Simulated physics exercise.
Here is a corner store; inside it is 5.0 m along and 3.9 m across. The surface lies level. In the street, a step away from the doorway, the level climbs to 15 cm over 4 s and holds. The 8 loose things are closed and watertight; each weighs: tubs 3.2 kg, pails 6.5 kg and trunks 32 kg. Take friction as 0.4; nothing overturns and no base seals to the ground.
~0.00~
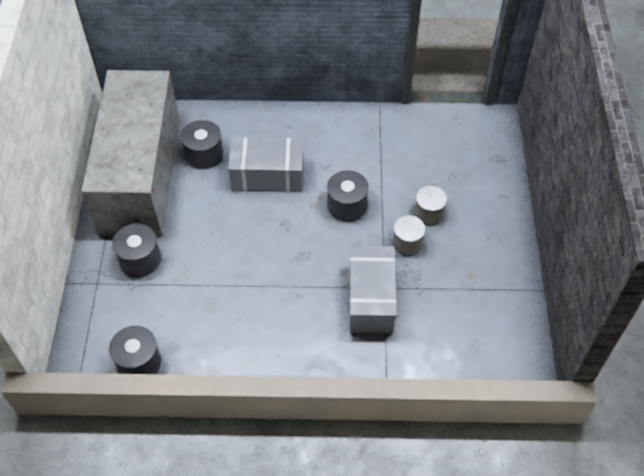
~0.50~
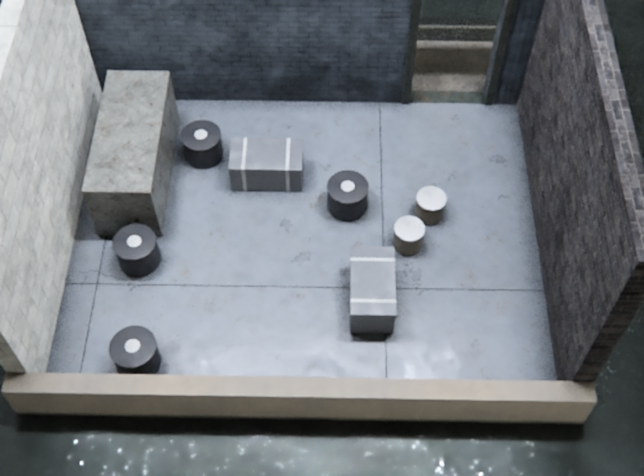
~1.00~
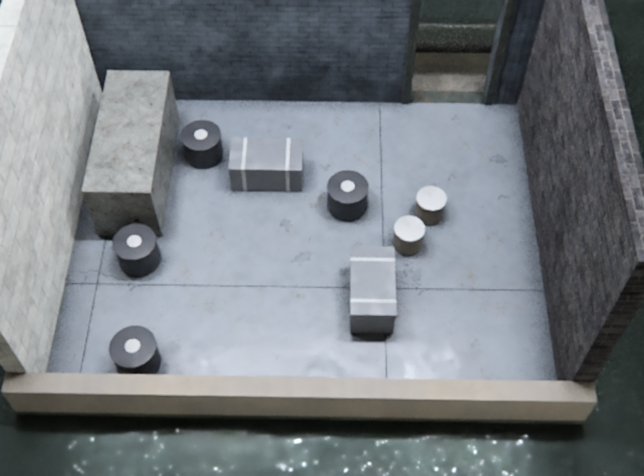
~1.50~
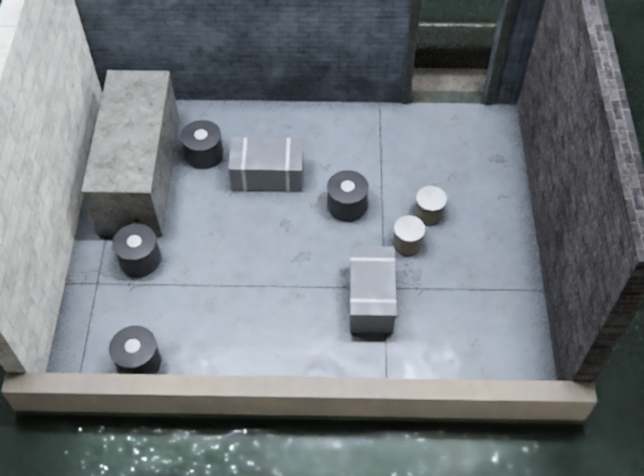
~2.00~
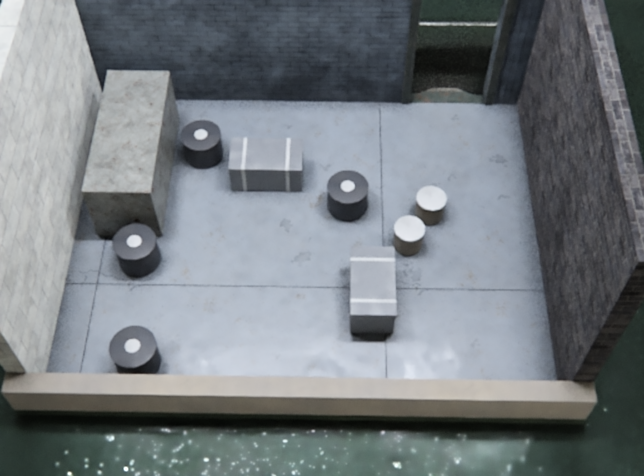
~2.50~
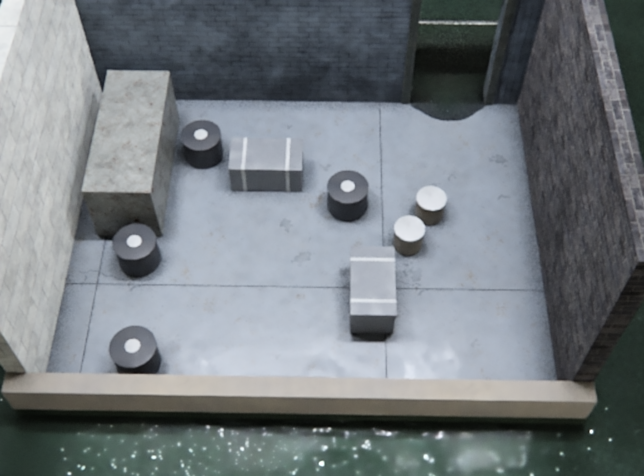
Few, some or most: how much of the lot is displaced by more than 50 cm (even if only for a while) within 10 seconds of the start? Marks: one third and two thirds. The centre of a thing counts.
Share: Not even a third.
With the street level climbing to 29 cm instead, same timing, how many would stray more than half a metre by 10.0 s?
In that case 6 of them.
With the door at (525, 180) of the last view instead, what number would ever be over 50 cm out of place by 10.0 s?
In that case 2 of them.
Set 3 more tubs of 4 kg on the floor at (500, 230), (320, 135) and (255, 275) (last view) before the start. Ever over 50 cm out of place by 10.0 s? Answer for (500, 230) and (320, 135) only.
In turn: Over, less.
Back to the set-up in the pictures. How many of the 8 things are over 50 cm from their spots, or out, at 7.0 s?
By then 1.
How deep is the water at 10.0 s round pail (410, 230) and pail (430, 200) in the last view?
About 3 and 4 cm.
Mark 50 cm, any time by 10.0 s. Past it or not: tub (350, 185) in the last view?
It is more.
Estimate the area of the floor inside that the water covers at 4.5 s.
Some 4.0 m2.
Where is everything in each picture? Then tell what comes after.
In the first picture, a tub at (201, 135), on the bottom; a pail at (410, 228) rests on the ground; 0.0 m2 under water; 0 of 8 have shifted.
In the second picture, a tub at (201, 135) rests on the ground; a pail at (410, 228), on the bottom; 0.0 m2 under water; 0 of 8 have shifted.
In the third picture, a tub at (201, 135), on the bottom; a pail at (410, 228), on the bottom; water covers 0.0 m2; 0 of 8 have shifted.
In the fourth picture, a tub at (201, 135) rests on the ground; a pail at (410, 228) rests on the ground; water covers 0.0 m2; 0 of 8 have shifted.
In the fifth picture, a tub at (201, 135), on the bottom; a pail at (410, 228), on the bottom; 0.0 m2 under water; 0 of 8 have shifted.
In the sixth picture, a tub at (201, 135) rests on the ground; a pail at (410, 228), on the bottom; water covers 0.1 m2; 0 of 8 have shifted.
After 3.5 s 0 of 8 are over 50 cm from their spots; 0 afloat.
After 4.5 s 0 of 8 are over 50 cm from their spots; 0 afloat.
After 7.0 s 1 of 8 are over 50 cm from their spots; 0 afloat.
After 10.0 s 1 of 8 are over 50 cm from their spots, and 1 have been at some point; 0 afloat.
